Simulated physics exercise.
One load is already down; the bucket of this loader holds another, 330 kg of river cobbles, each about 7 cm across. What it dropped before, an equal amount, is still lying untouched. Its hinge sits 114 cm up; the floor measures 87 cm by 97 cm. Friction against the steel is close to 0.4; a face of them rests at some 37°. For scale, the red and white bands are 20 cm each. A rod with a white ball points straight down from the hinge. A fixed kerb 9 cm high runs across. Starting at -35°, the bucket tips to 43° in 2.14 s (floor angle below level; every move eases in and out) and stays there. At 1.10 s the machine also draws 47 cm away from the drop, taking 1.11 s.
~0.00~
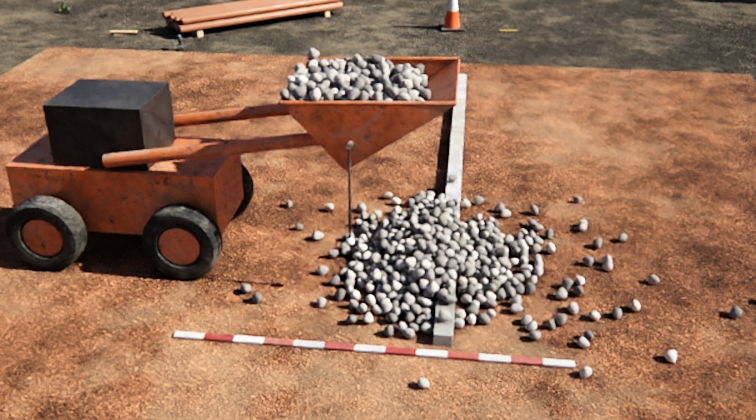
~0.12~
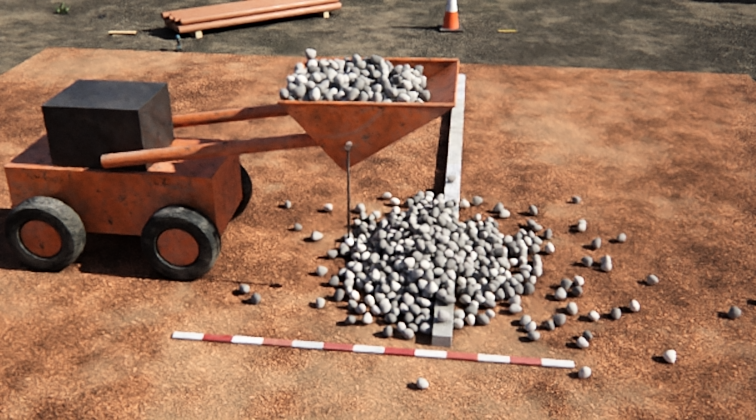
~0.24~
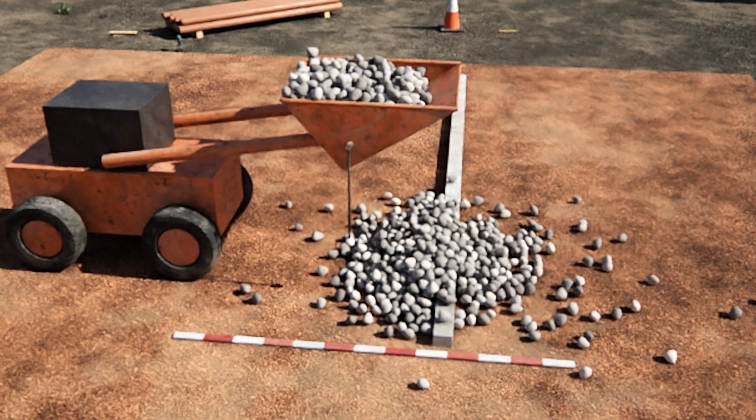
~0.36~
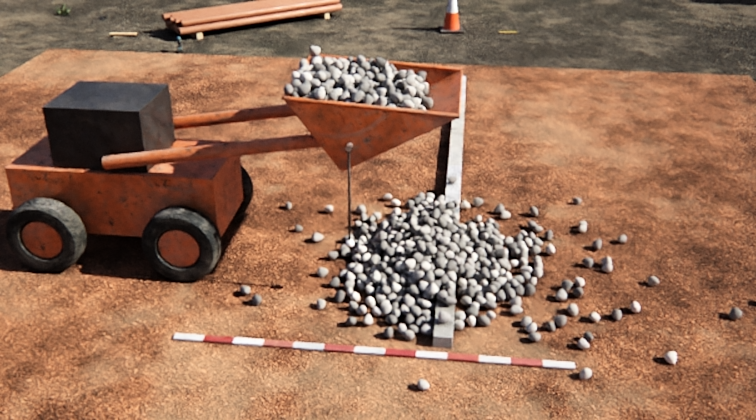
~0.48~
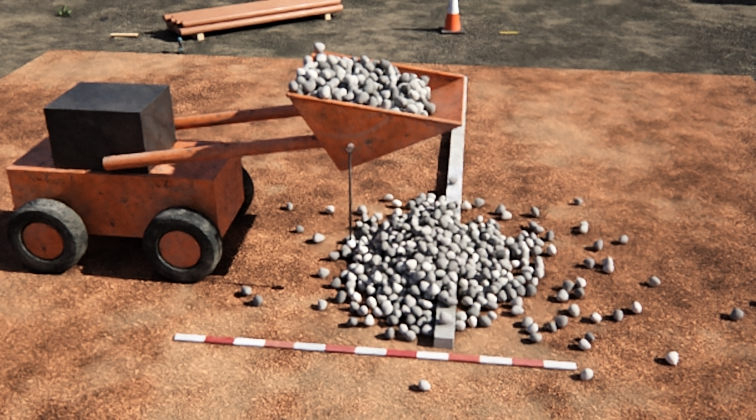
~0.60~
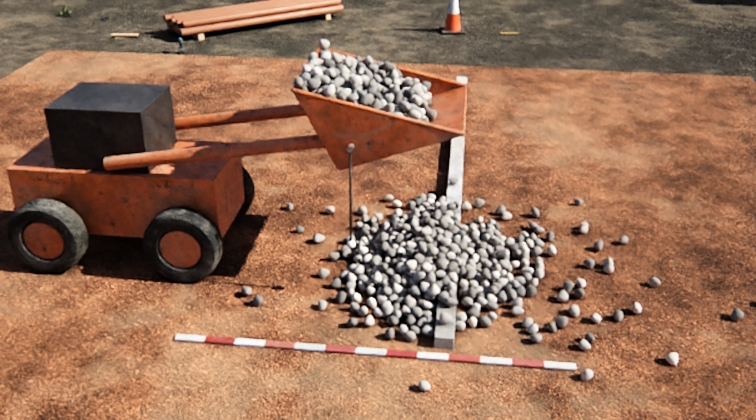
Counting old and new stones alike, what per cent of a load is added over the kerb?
Close to 26 parts in a hundred.
After 1.6 s the floor is at 31°; in per cent of one load, 76 in the bucket, 95 on this side of the kerb, 29 over the kerb; the foremost stones are at (682, 304).
After 2.2 s the floor is at 43°; in per cent of one load, 6 in the bucket, 141 on this side of the kerb, 53 over the kerb; the foremost stones are at (682, 304).
After 2.7 s the floor is at 43°; in per cent of one load, 0 in the bucket, 146 on this side of the kerb, 54 over the kerb; the foremost stones are at (682, 304).
After 5.1 s the floor is at 43°; in per cent of one load, 0 in the bucket, 146 on this side of the kerb, 54 over the kerb; the foremost stones are at (682, 304). Net gain over the kerb, 26.
